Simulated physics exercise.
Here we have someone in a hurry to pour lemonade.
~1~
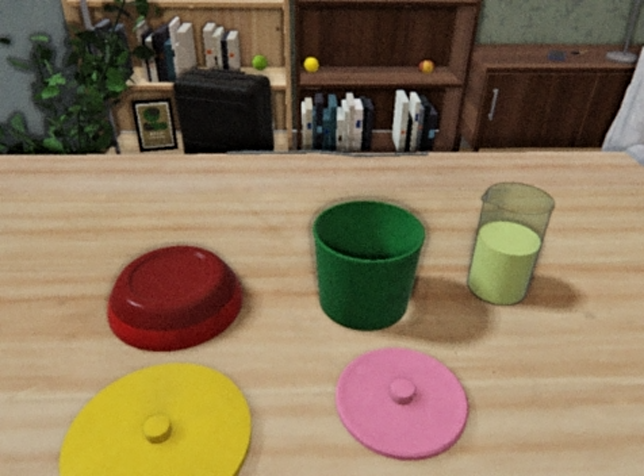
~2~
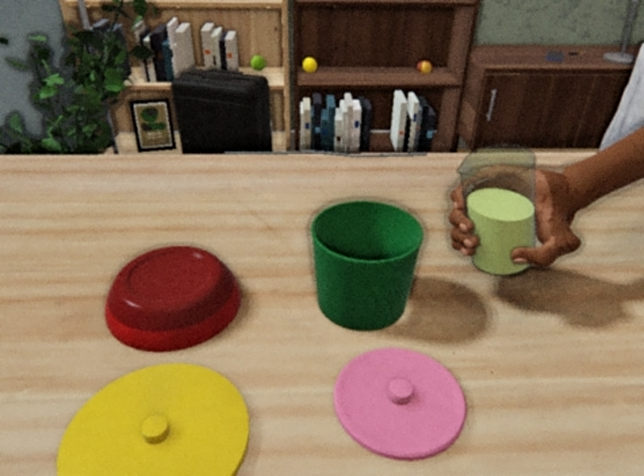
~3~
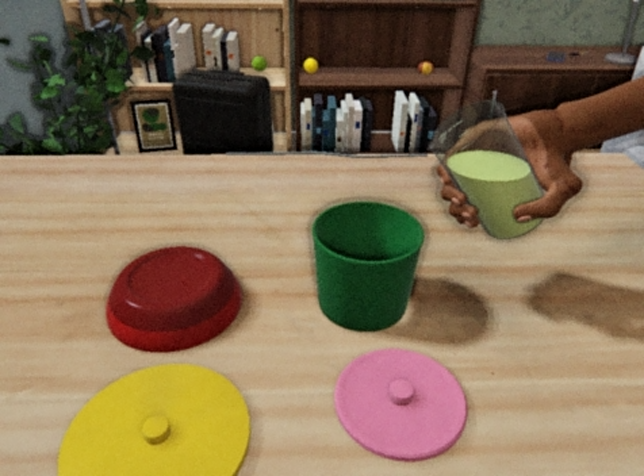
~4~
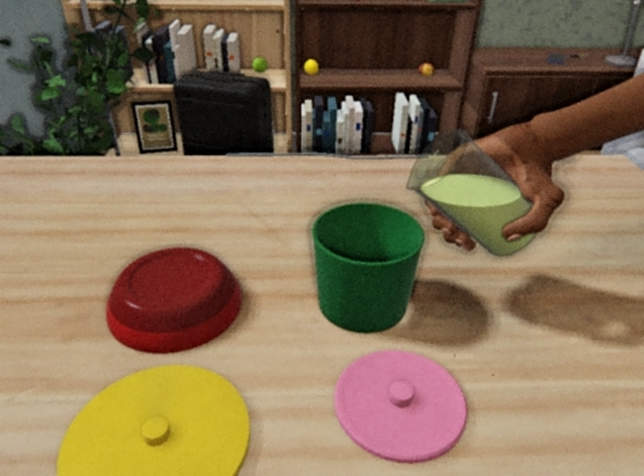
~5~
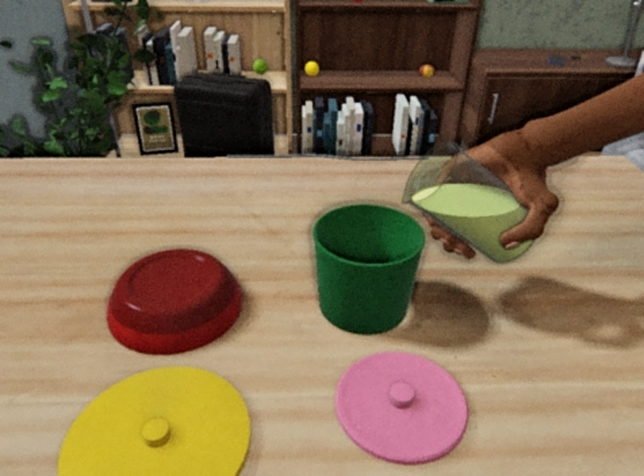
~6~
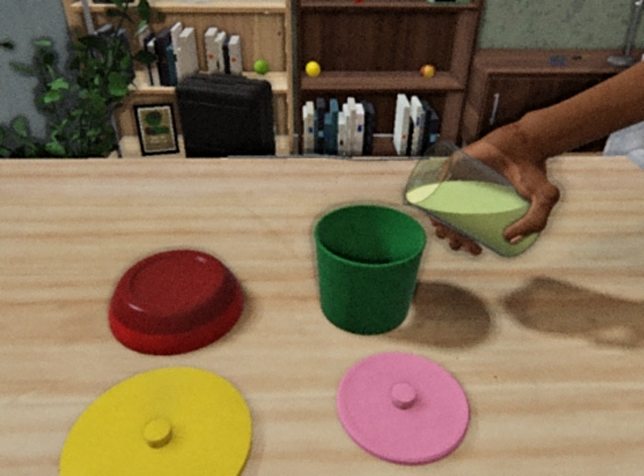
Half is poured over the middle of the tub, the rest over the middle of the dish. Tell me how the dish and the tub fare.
The dish gets none inside; the tub catches it.
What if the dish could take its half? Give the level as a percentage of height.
Near 30 in a hundred.
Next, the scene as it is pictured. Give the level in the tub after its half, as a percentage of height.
Some 15 per cent.
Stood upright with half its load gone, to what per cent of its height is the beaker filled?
Close to 30 %.
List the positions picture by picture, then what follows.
In the first frame, at the start; beaker (508, 244) about half full; tub (366, 267) open; dish (175, 291) upside down.
In the second frame, a hand has the beaker; beaker about half full, surface at (500, 205); tub (364, 267) open.
In the third frame, tilting; beaker (491, 172) tipped 35° with all of its load; dish (174, 292) upside down.
In the fourth frame, no stream yet; beaker (476, 195) tipped 50° with all of its load; tub (365, 269) open.
In the fifth frame, still nothing leaves it; beaker (473, 204) tipped 55° with all of its load; dish (175, 294) upside down.
In the sixth frame, on the point of pouring; beaker (475, 201) tipped 60° with all of its load; tub (367, 271) open; dish (176, 295) upside down.
Shortly, the lemonade goes into the tub.
Then, it runs off the upturned base of the dish.
At the finish, the tub has its share inside; the dish is empty, in a puddle.
